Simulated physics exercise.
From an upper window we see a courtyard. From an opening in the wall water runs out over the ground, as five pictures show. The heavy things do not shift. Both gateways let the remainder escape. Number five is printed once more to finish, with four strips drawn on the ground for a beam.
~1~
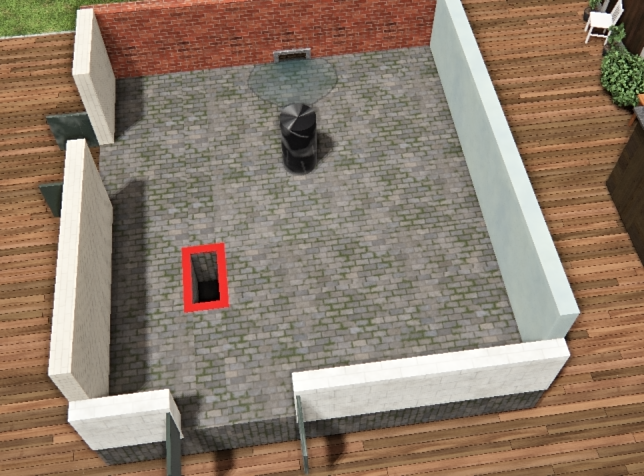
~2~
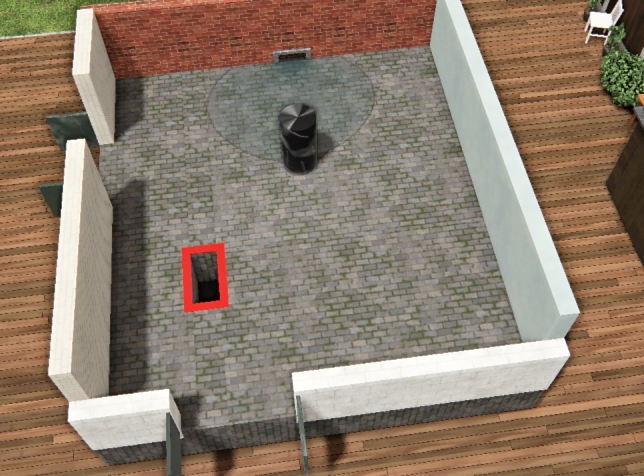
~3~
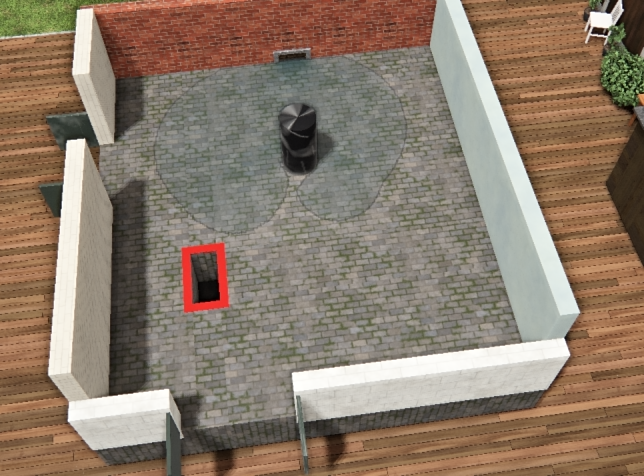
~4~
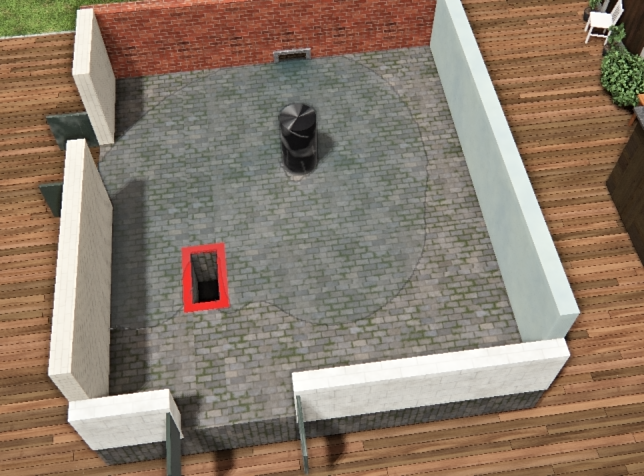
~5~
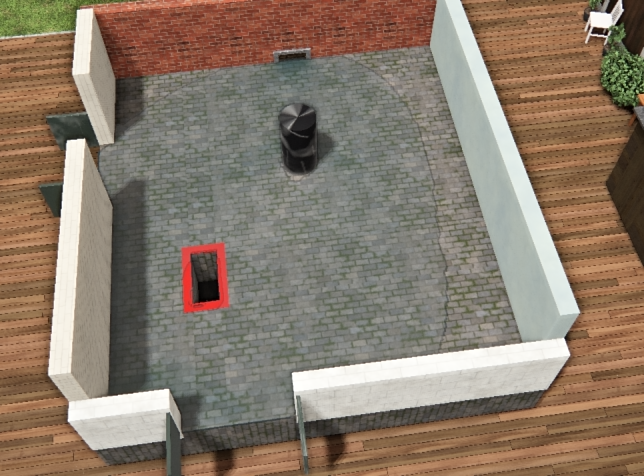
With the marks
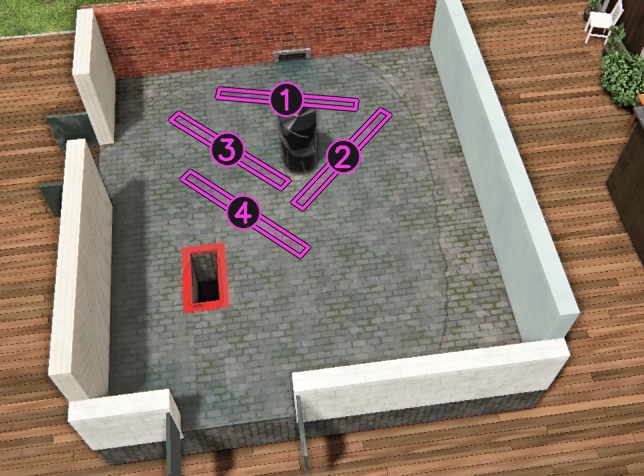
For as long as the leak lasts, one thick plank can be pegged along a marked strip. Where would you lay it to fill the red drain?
Position 2 does it best.
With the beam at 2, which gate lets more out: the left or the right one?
More leaves on the right.
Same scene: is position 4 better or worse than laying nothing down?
It is worse.
In magenta, 1 from (218, 93) to (356, 104); 2 from (297, 205) to (385, 112); 3 from (174, 116) to (285, 184); 4 from (186, 175) to (304, 251).
With 1, about 7 % of the stream goes into the red drain, about 93 % out by the gates.
With 2, about 21 % of the stream goes into the red drain, about 79 % out by the gates.
With 3, about 8 % of the stream goes into the red drain, about 92 % out by the gates.
With 4, about 6 % of the stream goes into the red drain, about 94 % out by the gates.
